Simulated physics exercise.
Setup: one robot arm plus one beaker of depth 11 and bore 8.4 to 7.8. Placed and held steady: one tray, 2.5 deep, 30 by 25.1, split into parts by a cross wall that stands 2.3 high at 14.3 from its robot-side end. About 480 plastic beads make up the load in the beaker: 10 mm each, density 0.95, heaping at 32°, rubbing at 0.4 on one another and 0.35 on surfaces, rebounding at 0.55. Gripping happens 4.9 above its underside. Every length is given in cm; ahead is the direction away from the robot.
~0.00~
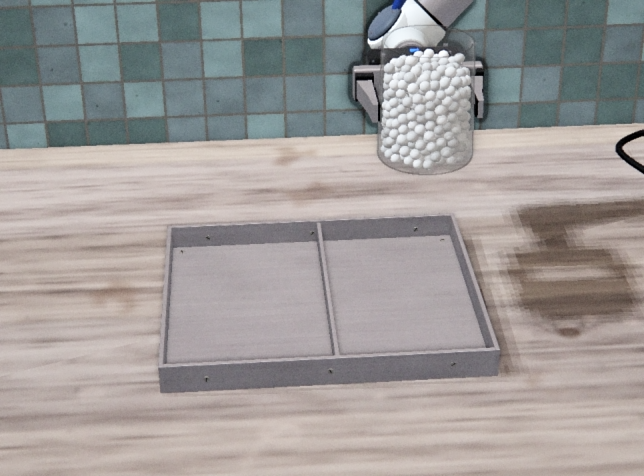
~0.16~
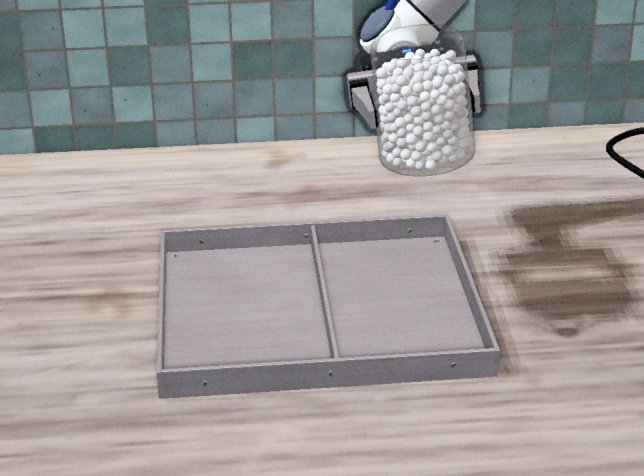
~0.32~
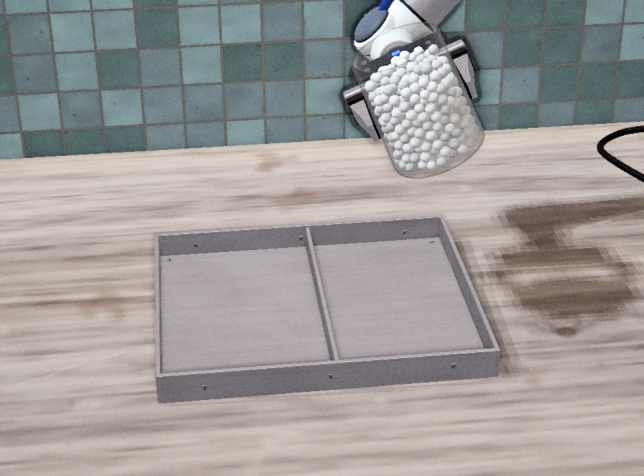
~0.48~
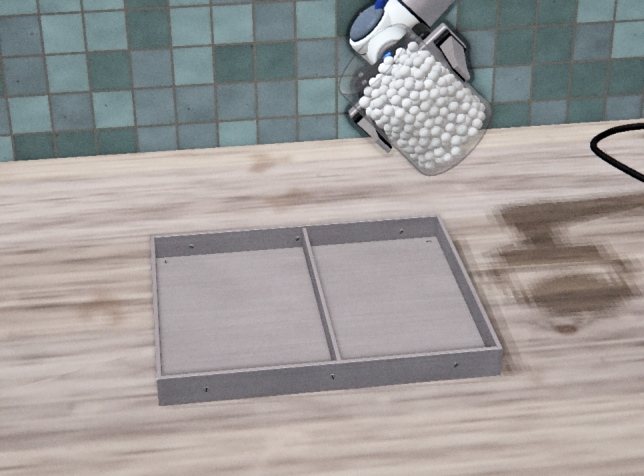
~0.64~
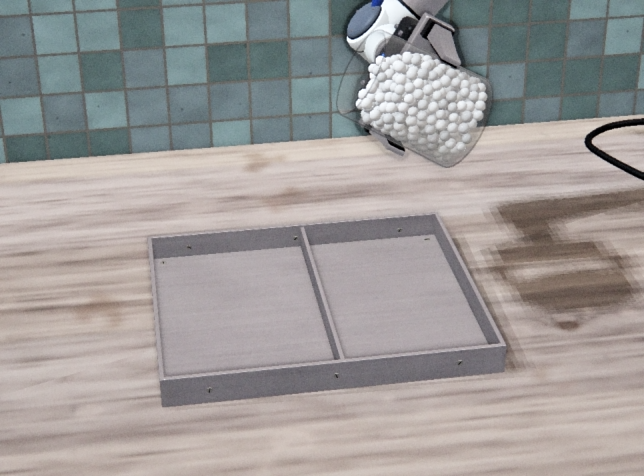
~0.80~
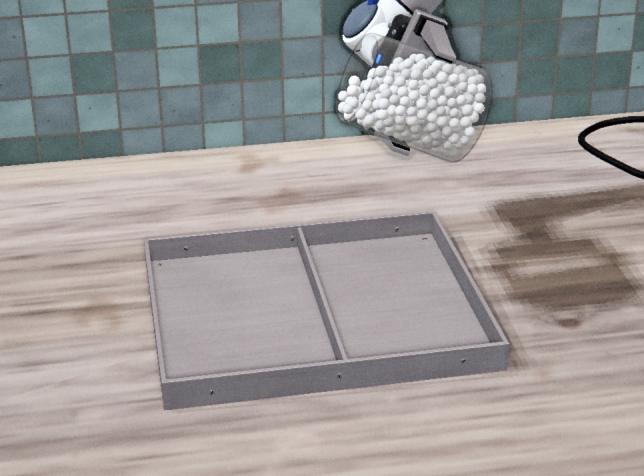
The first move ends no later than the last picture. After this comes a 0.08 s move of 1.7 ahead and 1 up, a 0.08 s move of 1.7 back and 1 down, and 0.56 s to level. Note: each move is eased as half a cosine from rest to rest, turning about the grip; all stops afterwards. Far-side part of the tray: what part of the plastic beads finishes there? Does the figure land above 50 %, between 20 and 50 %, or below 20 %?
The figure lands below 20 %.
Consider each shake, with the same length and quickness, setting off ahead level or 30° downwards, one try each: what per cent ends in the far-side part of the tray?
It comes to around 5 per cent on the first try and around 0 per cent on the second.
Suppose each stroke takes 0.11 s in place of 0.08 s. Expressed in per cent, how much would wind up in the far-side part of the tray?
About 5 per cent in that case.
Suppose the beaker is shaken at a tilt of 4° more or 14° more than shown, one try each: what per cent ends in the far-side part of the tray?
Roughly 15 and 25 percent.
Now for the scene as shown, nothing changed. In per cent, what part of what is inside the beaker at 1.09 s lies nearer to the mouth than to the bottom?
Share in the mouth half: About 45 %.
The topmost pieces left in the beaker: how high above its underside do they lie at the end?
About 10.0 cm.
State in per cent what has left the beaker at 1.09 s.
10 %.
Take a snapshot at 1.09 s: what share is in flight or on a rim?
Estimated fraction: Near 7 %.
After 1.09 s, tilted 58° forward, highest piece 24 above the table; 426 in the beaker, 20 in the far-side part, 1 in the robot-side part, 36 in flight or on a rim.
After 1.38 s, tilted 10° forward, highest piece 27 above the table; 420 in the beaker, 59 in the far-side part, 1 in the robot-side part, 3 in flight or on a rim.
After 1.72 s, level, highest piece 26 above the table; 420 in the beaker, 61 in the far-side part, 1 in the robot-side part, 1 in flight or on a rim.
After 2.77 s, level, highest piece 26 above the table; 420 in the beaker, 61 in the far-side part, 2 in the robot-side part.
In the end, 420 in the beaker, 61 in the far-side part, 2 in the robot-side part. That is 13 % in the far-side part of the tray.
